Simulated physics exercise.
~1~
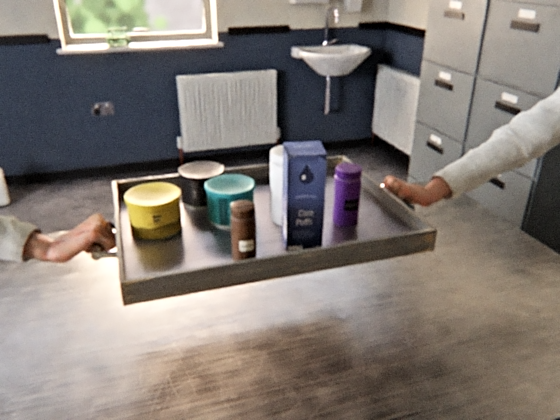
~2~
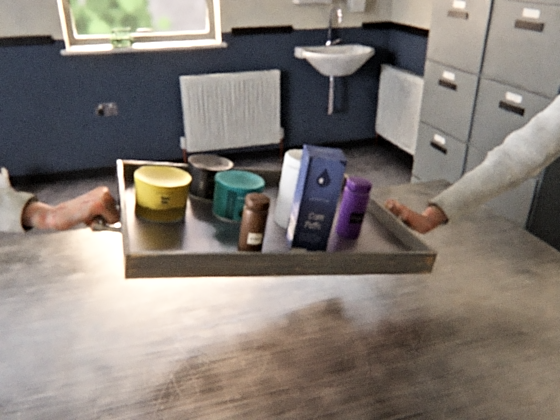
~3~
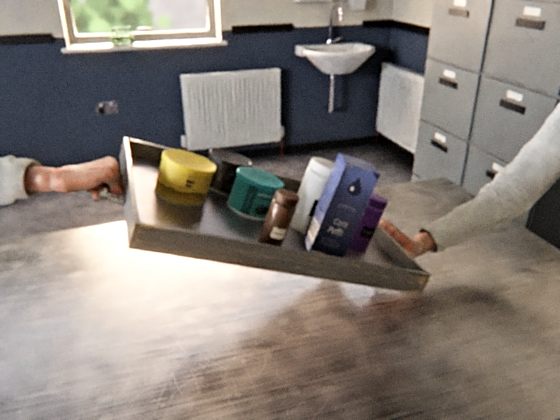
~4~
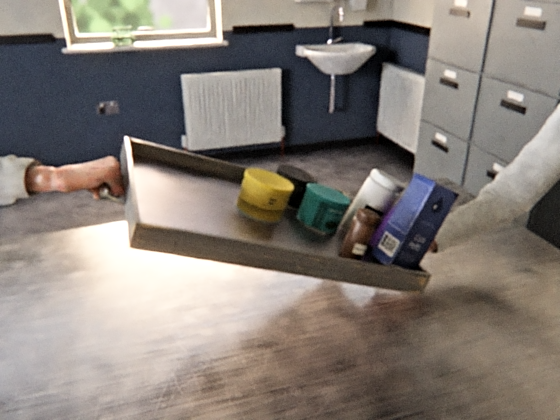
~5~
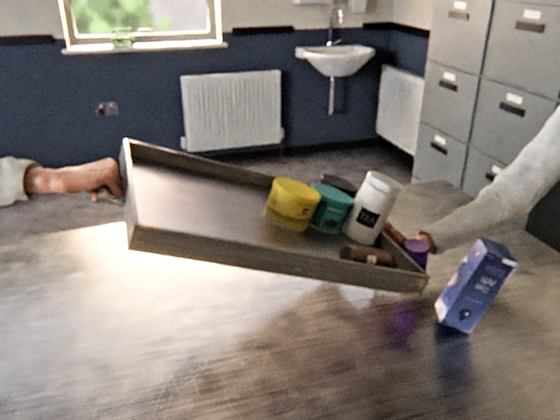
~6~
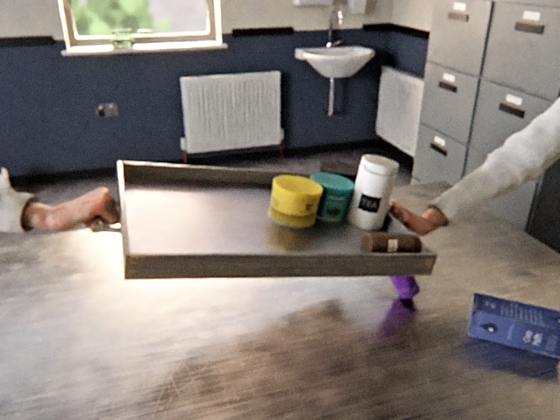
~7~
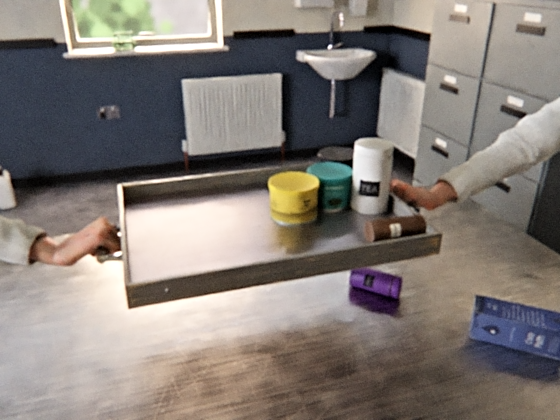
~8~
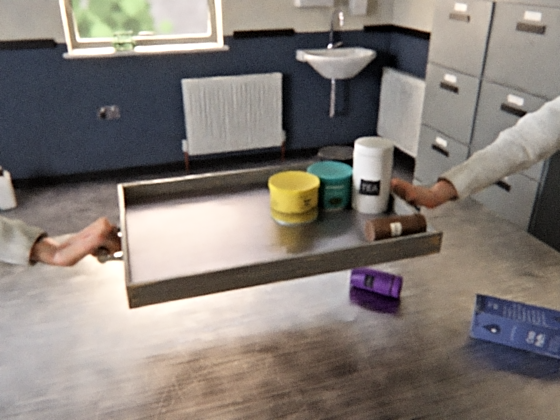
At first, two hands hold a shallow rimmed tray level above a table, carrying yellow, black and turquoise tubs, a brown shaker, a white jar, a blue carton and a purple shaker. The tray then tilts, its right edge dipping, and the carton leans. Everything slides toward the low side, bunching against the right end. The blue carton tumbles over the rim, the purple shaker also drops off, and the brown shaker topples. The hands level the tray again, with the tubs and jar upright beside the fallen brown shaker, while the carton and purple shaker lie on the table.
